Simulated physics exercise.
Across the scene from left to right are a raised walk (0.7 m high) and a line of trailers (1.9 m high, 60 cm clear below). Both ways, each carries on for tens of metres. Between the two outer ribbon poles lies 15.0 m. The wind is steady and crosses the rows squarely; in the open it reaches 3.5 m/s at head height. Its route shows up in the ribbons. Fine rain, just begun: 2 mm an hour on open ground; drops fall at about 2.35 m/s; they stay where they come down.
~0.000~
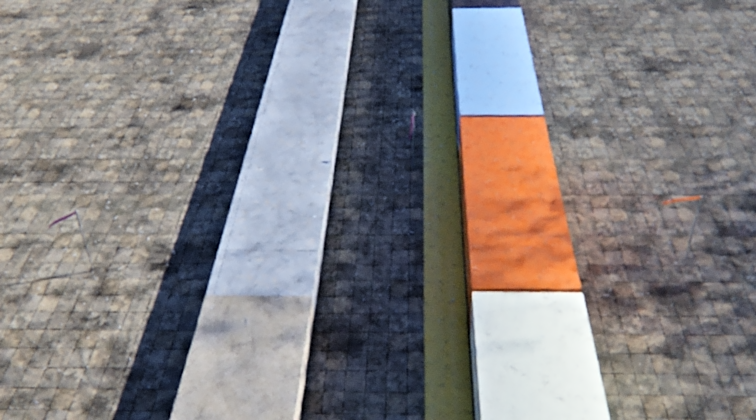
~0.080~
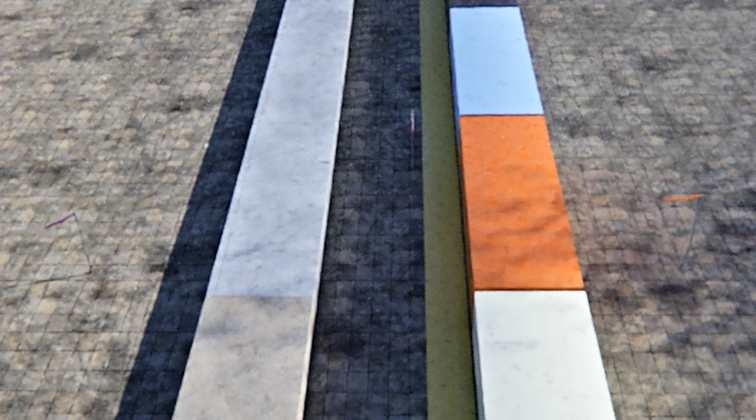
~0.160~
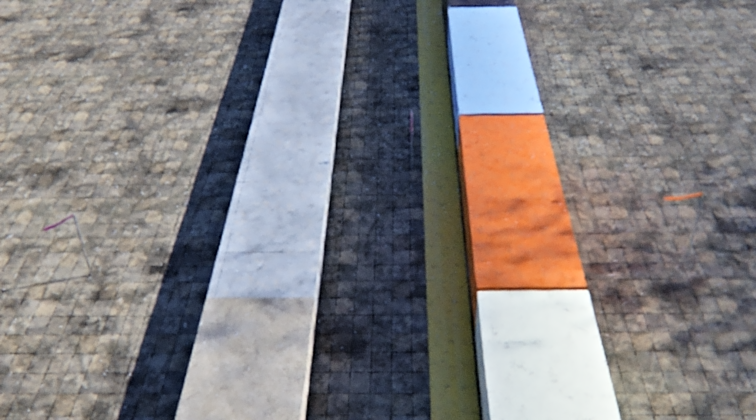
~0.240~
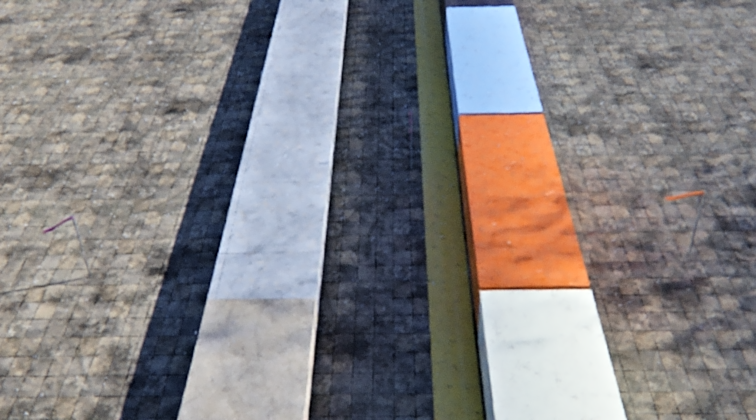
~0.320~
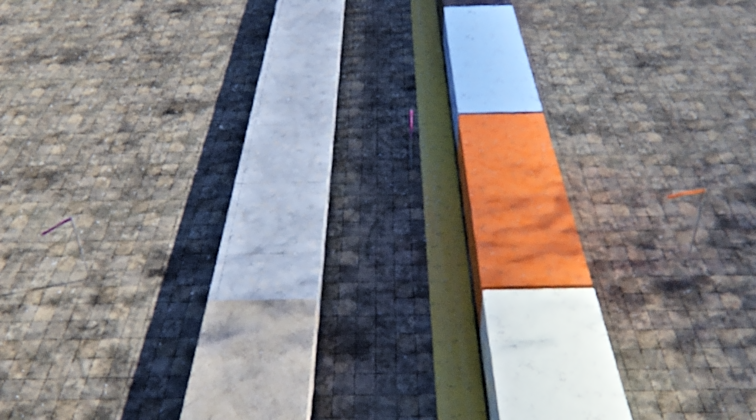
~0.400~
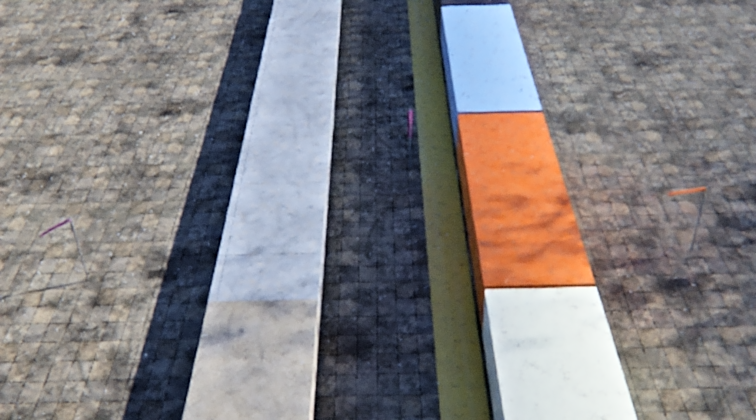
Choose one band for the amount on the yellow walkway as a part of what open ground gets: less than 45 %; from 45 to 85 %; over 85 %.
I would say not even 45 %.
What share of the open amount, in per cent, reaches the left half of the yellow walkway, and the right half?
40 % left, 0 % right.
10 minutes on, 0.1 mm on the yellow walkway, 0.3 mm in the open.
30 minutes on, 0.2 mm on the yellow walkway, 1.0 mm in the open.
60 minutes on, 0.4 mm on the yellow walkway, 2.0 mm in the open, so the yellow walkway has 20 % of the open amount; the left half of it has 41 %, the right half 0 %.
